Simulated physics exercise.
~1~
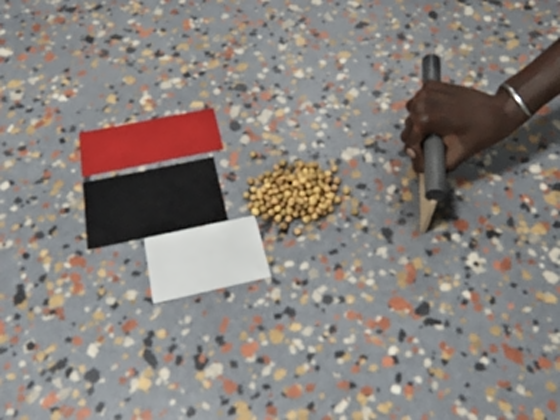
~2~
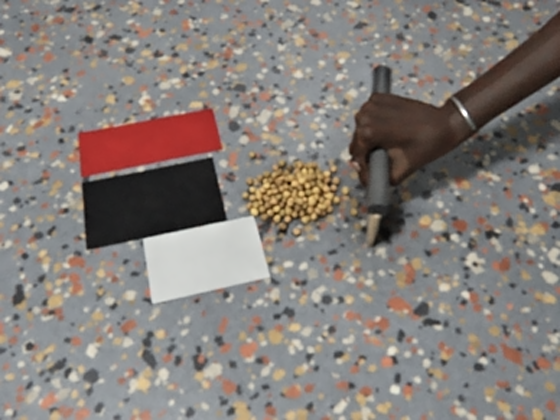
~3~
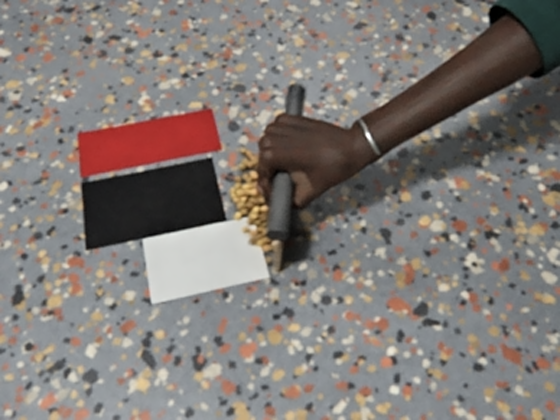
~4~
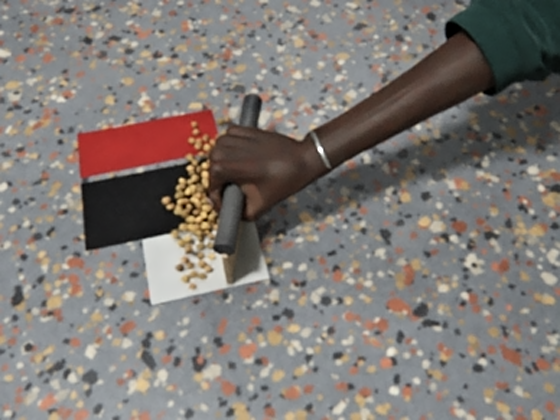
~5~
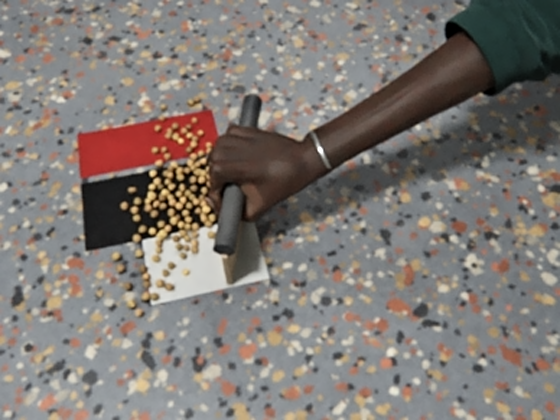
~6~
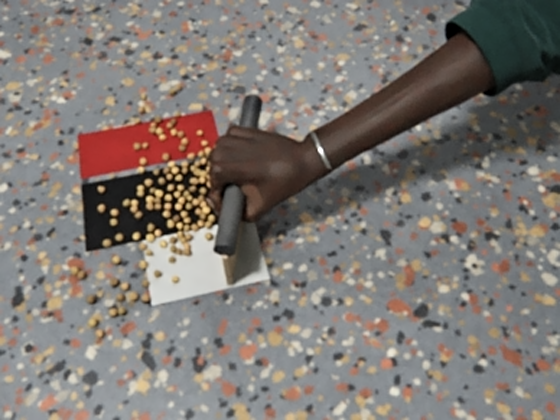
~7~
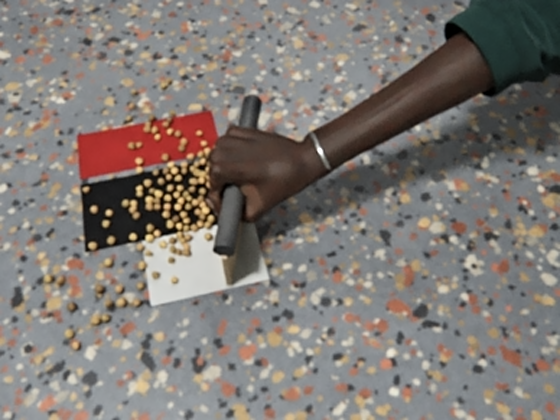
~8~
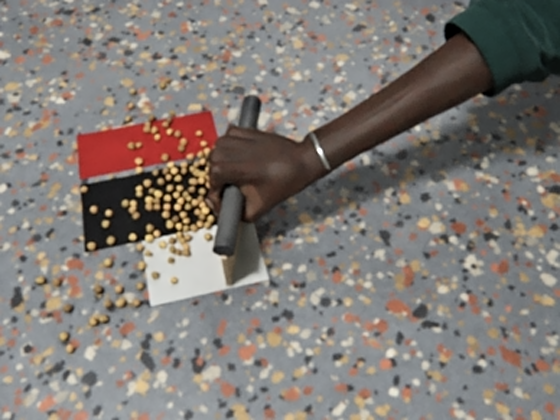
On a speckled floor, a hand sweeping dried chickpeas left with a scraper, scattering them over red, black and white sheets and beyond.
